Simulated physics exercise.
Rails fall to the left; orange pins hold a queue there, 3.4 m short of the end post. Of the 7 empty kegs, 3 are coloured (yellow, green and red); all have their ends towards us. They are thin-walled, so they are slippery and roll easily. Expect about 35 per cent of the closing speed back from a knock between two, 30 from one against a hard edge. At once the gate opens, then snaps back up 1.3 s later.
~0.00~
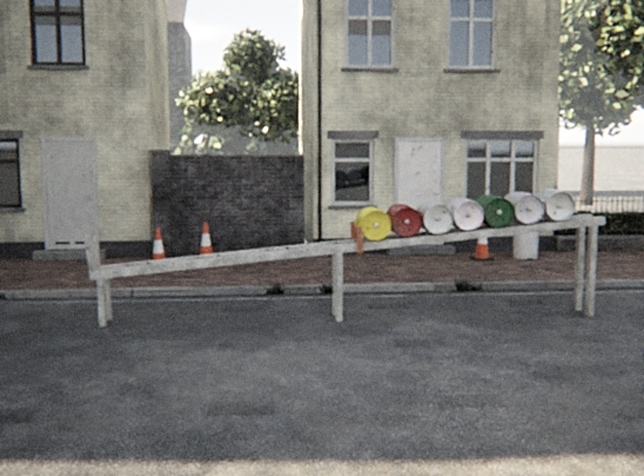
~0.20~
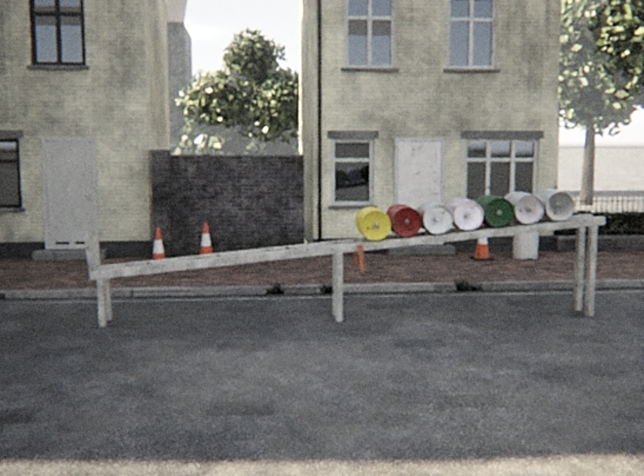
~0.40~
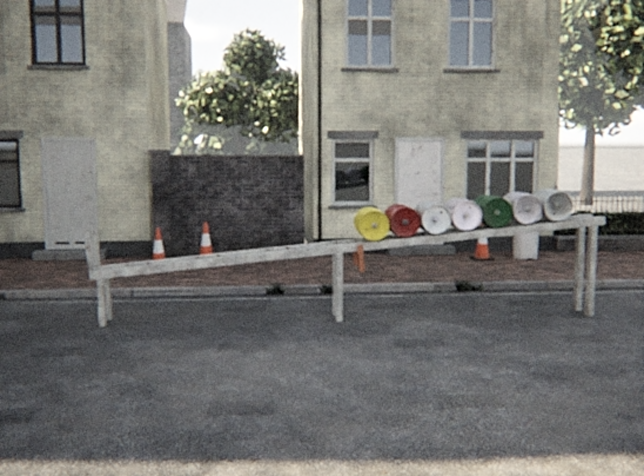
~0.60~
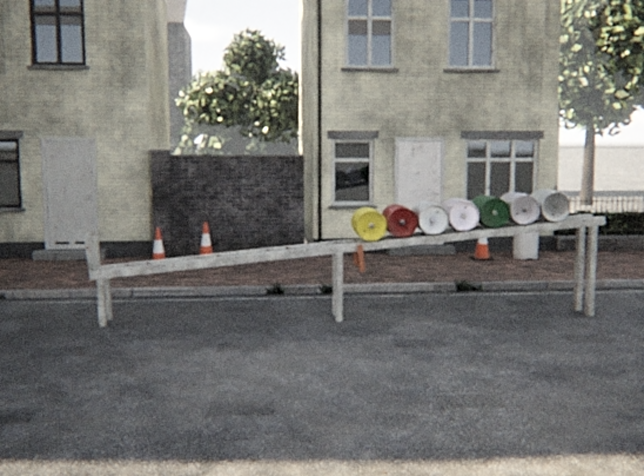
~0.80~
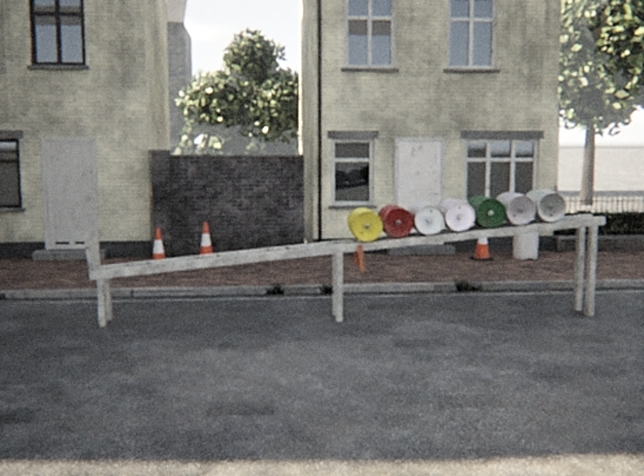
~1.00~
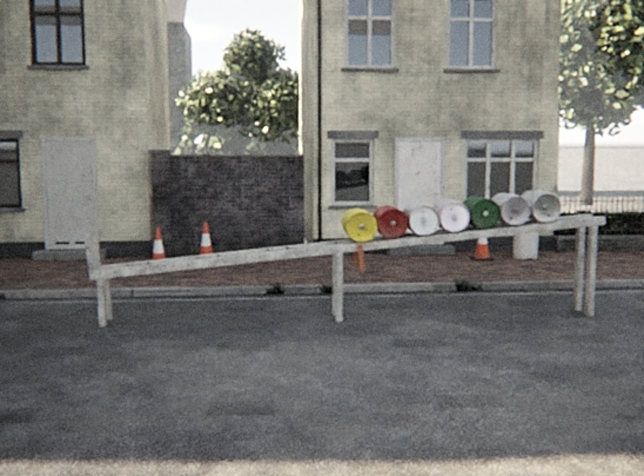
On a street in front of two brick houses, an orange stop dropped from a sloping rack, and the row of yellow, red, white and green drums began rolling slowly to the left.
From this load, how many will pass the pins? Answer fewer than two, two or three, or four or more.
I would say fewer than two.
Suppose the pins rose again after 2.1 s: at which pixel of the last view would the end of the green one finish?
Around pixel (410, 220).
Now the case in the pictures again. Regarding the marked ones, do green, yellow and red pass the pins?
Taking them in turn, green stays put, then yellow gets free, and red stays put.
By 1.2 s, yellow is on the rails, 5 cm below the pins, rolling left; green is on the rails, 155 cm above the pins, rolling left; red is on the rails, 35 cm above the pins, rolling left; 1 through so far.
By 1.3 s, yellow is on the rails, 10 cm below the pins, rolling left; green is on the rails, 150 cm above the pins, rolling left; red is on the rails, 30 cm above the pins, rolling left; 1 through so far.
By 1.4 s, yellow is on the rails, 15 cm below the pins, rolling left; green is on the rails, 145 cm above the pins, rolling left; red is on the rails, 25 cm above the pins, rolling left; 1 through so far.
By 1.5 s, yellow is in the air, 25 cm below the pins, rolling left; green is on the rails, 145 cm above the pins, rolling right; red is in the air, 25 cm above the pins; 1 through so far.
Finally (4.1 s), yellow is on the rails, 310 cm below the pins; green is on the rails, 145 cm above the pins; red is on the rails, 25 cm above the pins; 1 through so far.
